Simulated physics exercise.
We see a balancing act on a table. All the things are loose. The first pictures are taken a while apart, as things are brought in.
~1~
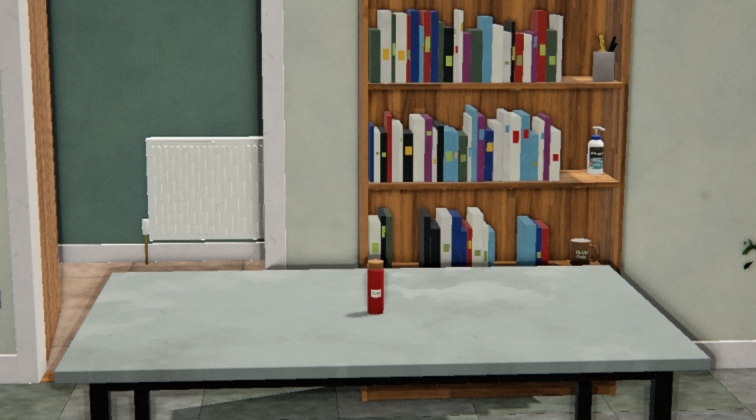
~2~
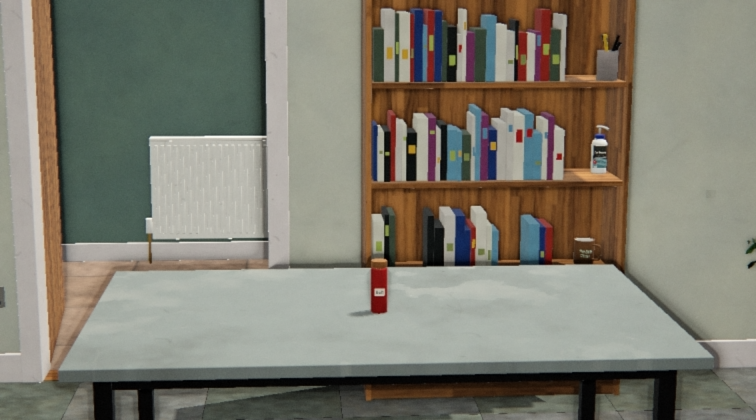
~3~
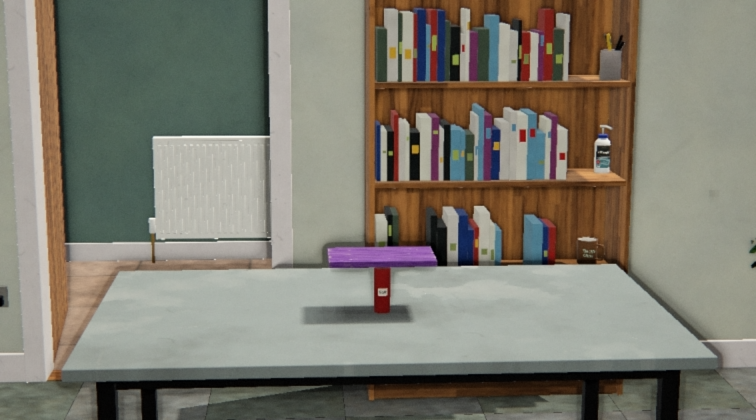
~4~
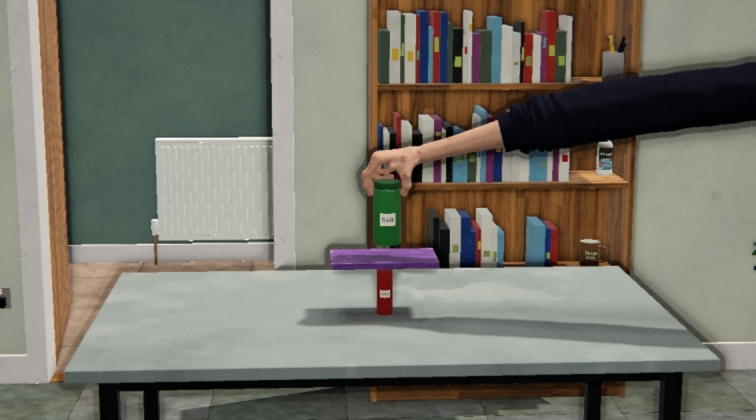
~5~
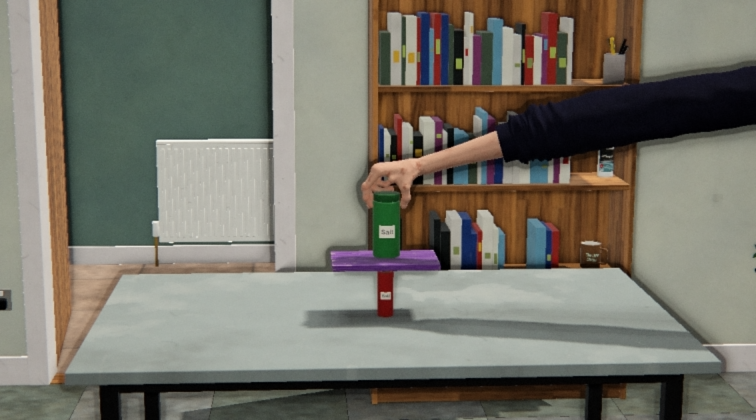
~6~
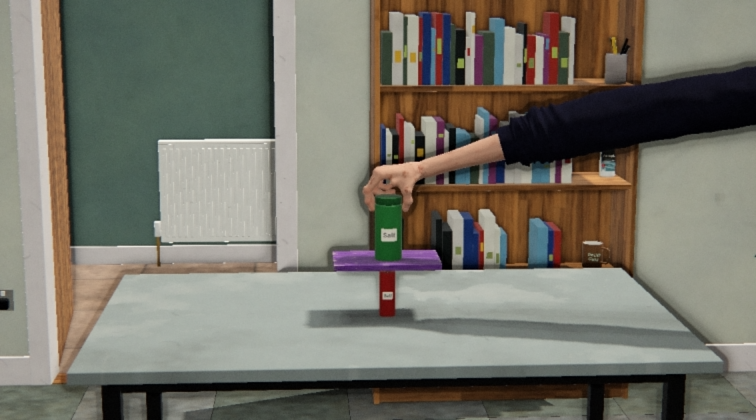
On a table in front of a bookshelf, a red shaker stood alone, then a purple board lay across its top, and a hand lowered a green jar onto the board and kept holding it.
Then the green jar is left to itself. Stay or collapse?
Here the stack stays up.
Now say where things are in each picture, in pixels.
In the first picture, the last thing is not in view yet; red shaker (376, 287).
In the second picture, the last thing is not in view yet; red shaker (379, 286).
In the third picture, the last thing is not in view yet; red shaker (382, 286).
In the fourth picture, still above its spot; green jar (387, 212); red shaker (385, 288).
In the fifth picture, still above its spot; green jar (386, 224); red shaker (385, 289).
In the sixth picture, set down, still held; green jar (388, 228); red shaker (387, 289).
Then, 0.40 s past the last view, nothing moves.
Then, 1.00 s past the last view, green jar resting near (388, 228).
Finally, all 3 still in place. Final places as the last picture's camera would see them, green jar near (388, 228). The stack keeps its balance.
